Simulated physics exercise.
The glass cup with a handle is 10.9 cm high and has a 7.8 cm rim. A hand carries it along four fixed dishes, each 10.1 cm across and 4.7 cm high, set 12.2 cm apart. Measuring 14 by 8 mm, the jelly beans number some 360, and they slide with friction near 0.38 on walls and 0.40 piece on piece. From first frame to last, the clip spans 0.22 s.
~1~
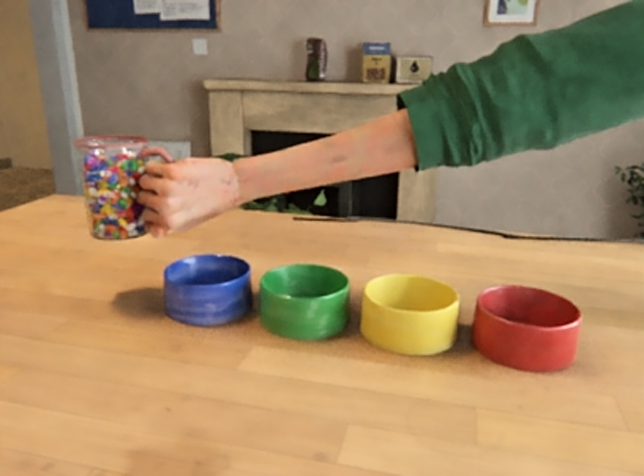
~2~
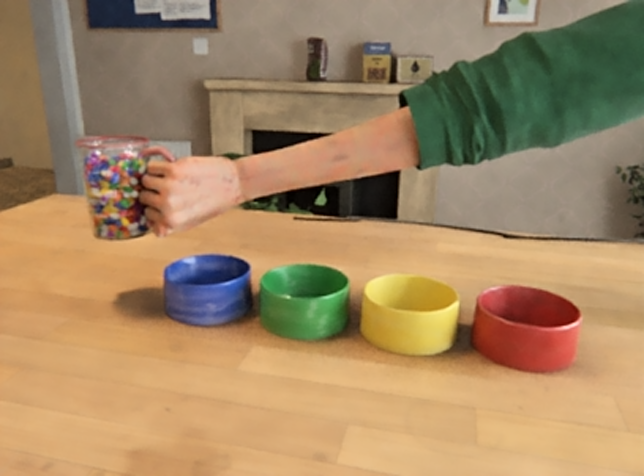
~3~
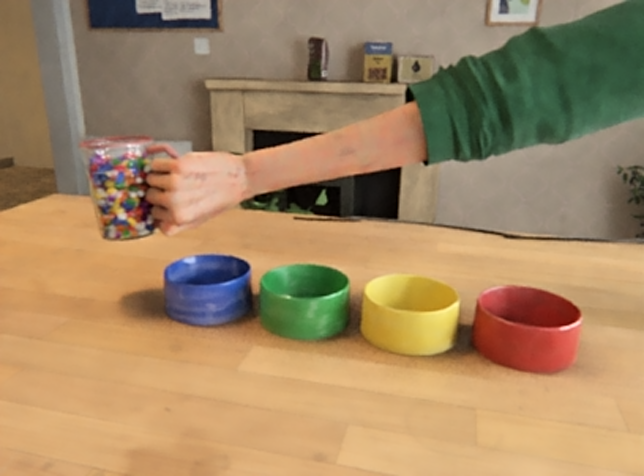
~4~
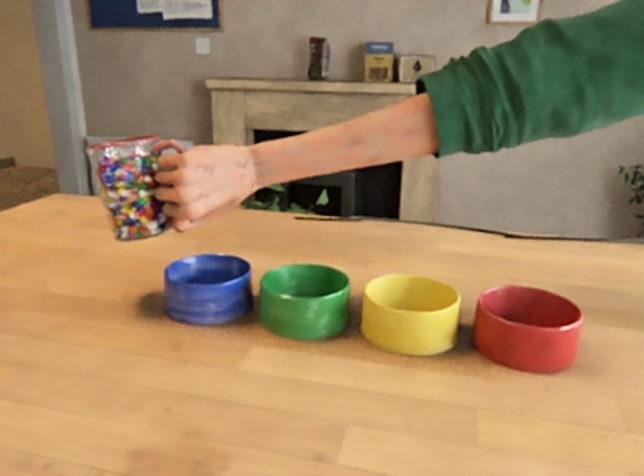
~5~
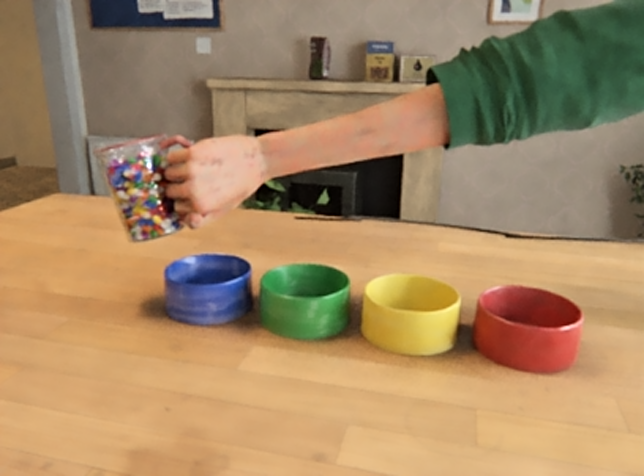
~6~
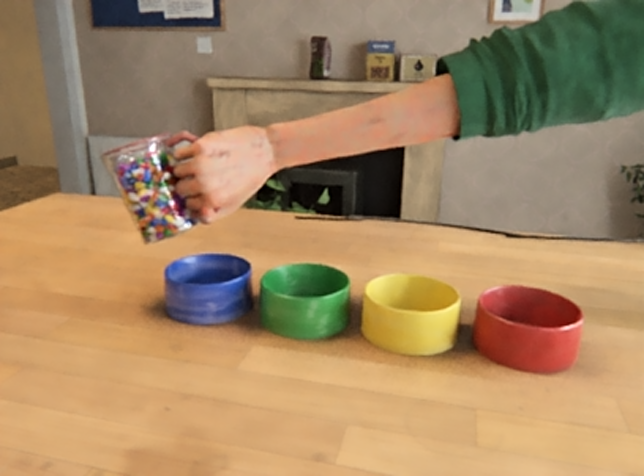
On a wooden table behind a row of blue, green, yellow and red dishes, a hand in a green sleeve held a clear cup of colorful jelly beans, moved it slightly right and gradually tilted it leftward.
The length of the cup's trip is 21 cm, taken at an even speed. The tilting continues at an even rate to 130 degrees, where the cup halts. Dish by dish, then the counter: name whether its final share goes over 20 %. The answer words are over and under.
Red: Under. Blue: Over. Green: Under. Yellow: Under. Counter: Over.
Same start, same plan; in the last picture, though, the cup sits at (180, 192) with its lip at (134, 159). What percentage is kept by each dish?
In the end red holds 0, blue holds 60, green holds 0, yellow holds 0.
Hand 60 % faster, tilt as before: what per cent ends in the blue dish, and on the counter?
Then the blue dish gets 60 and the counter 40.
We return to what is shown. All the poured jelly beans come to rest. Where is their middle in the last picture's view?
After settling, the middle sits near (228, 298).
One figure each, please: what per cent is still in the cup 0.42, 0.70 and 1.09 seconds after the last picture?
Roughly 100, then 95, then 0.
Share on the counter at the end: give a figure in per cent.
Around 45 percent, I'd guess.
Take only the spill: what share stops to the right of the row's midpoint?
Roughly 0 %.
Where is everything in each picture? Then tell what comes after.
Cup at (117, 188), tilt 0 degrees, lip at (83, 140), moved 0.0 cm; middle of the pieces at (117, 191); blue dish at (208, 270); green dish at (305, 281); yellow dish at (411, 293); red dish at (528, 306), in the first picture.
Cup at (119, 188), tilt 1 degrees, lip at (84, 141), moved 0.2 cm; middle of the pieces at (119, 191), in the second picture.
Cup at (124, 188), tilt 4 degrees, lip at (88, 143), moved 1.0 cm; middle of the pieces at (125, 191), in the third picture.
Cup at (134, 188), tilt 9 degrees, lip at (95, 146), moved 2.2 cm; middle of the pieces at (135, 192), in the fourth picture.
Cup at (144, 189), tilt 14 degrees, lip at (102, 150), moved 3.6 cm; middle of the pieces at (146, 193), in the fifth picture.
Cup at (155, 190), tilt 20 degrees, lip at (110, 154), moved 5.0 cm; middle of the pieces at (157, 193); blue dish at (208, 269); green dish at (305, 280); yellow dish at (412, 292); red dish at (529, 306), in the sixth picture.
Then, 0.42 s after the last picture, tilt 73 degrees; cup holds 100 %.
Then, 0.70 s after the last picture, tilt 108 degrees; cup holds 95 %, blue 5 %.
Then, 1.09 s after the last picture, tilt 130 degrees; cup holds 0 %, blue 55 %.
In the end, red 0 %, blue 55 %, green 0 %, yellow 0 %, counter 45 %.
